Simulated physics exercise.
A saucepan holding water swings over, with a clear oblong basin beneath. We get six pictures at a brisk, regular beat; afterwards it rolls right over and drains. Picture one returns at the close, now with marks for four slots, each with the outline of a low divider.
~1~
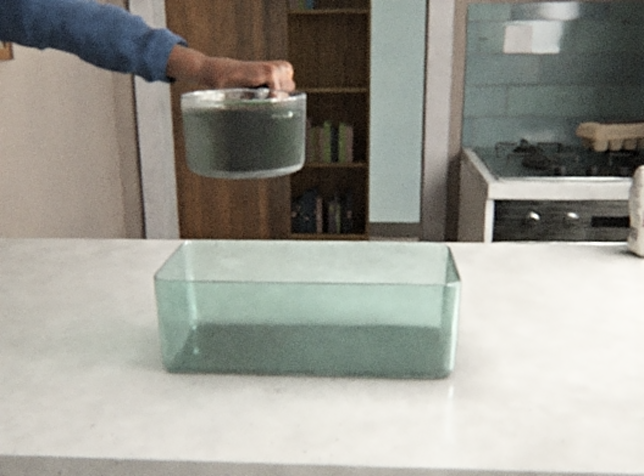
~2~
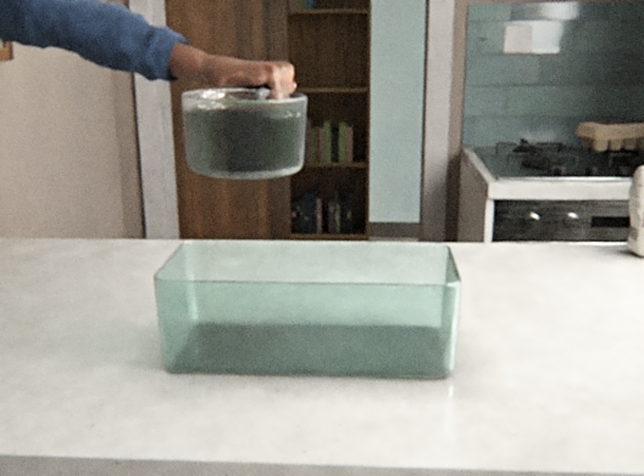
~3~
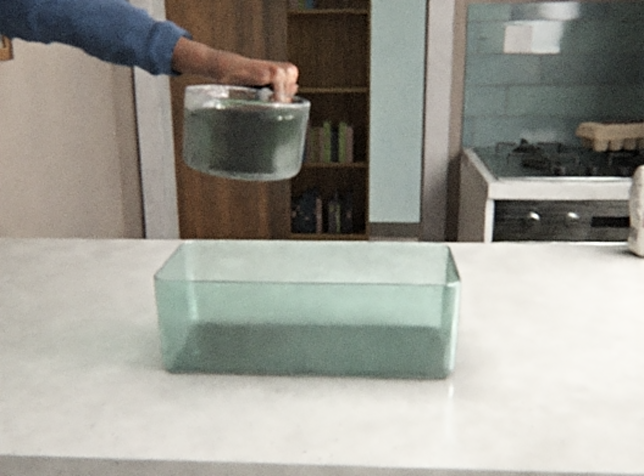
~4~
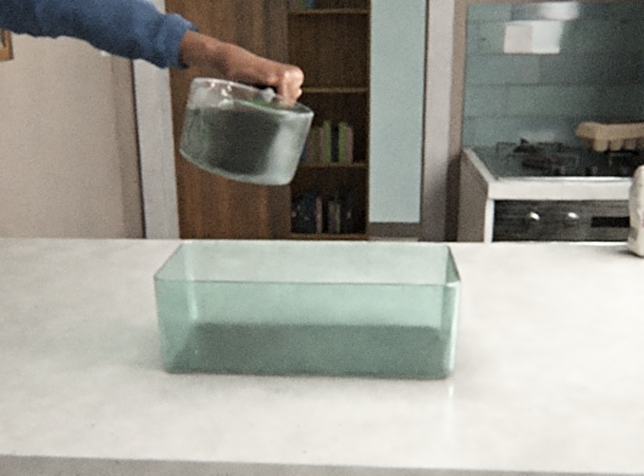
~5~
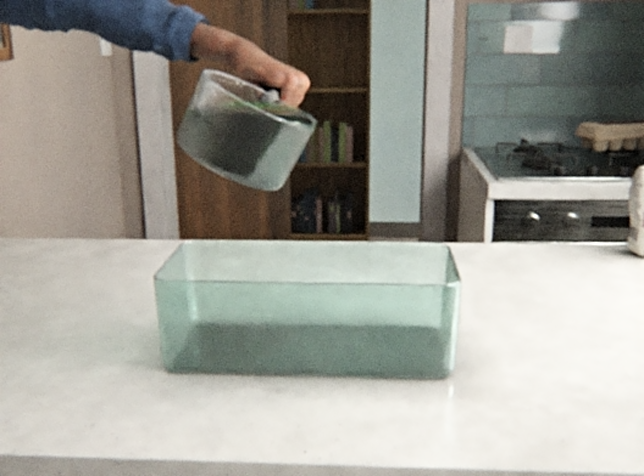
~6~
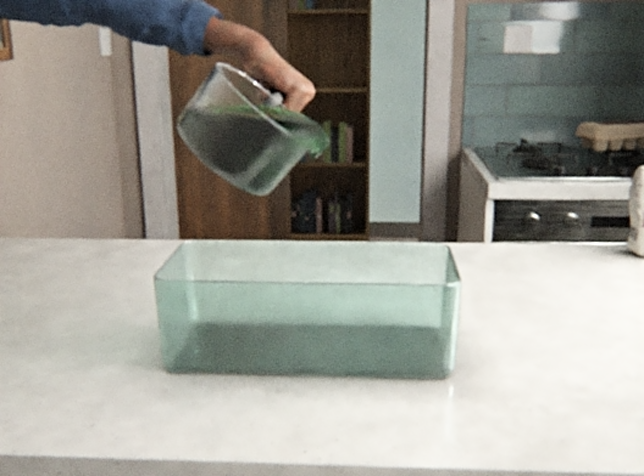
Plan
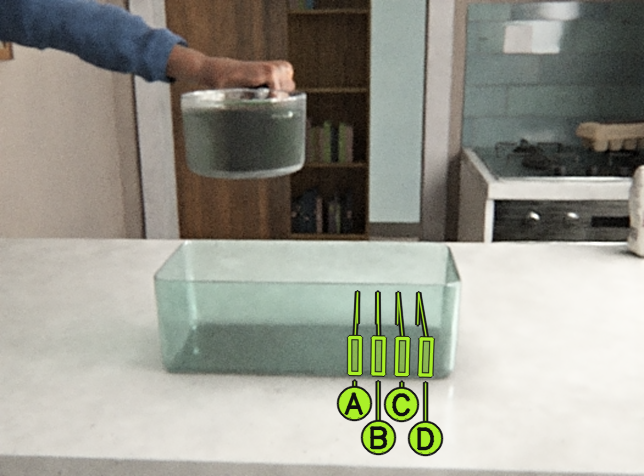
A hand holds a clear pan of water above a basin and tilts it rightward until water crosses its lip.
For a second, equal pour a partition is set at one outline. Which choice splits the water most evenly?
I would pick slot A.
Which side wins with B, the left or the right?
The left side.
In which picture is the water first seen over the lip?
In picture 5.
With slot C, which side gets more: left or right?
The left one.
On the marked copy, A at (354, 381); B at (378, 381); C at (401, 382); D at (425, 382).
With A, about 47 % ends left of the wall and 50 % right of it.
With B, about 72 % ends left of the wall and 22 % right of it; 5 % is lost outside.
With C, about 88 % ends left of the wall and 6 % right of it; 5 % is lost outside.
With D, about 85 % ends left of the wall and 10 % right of it; 5 % is lost outside.
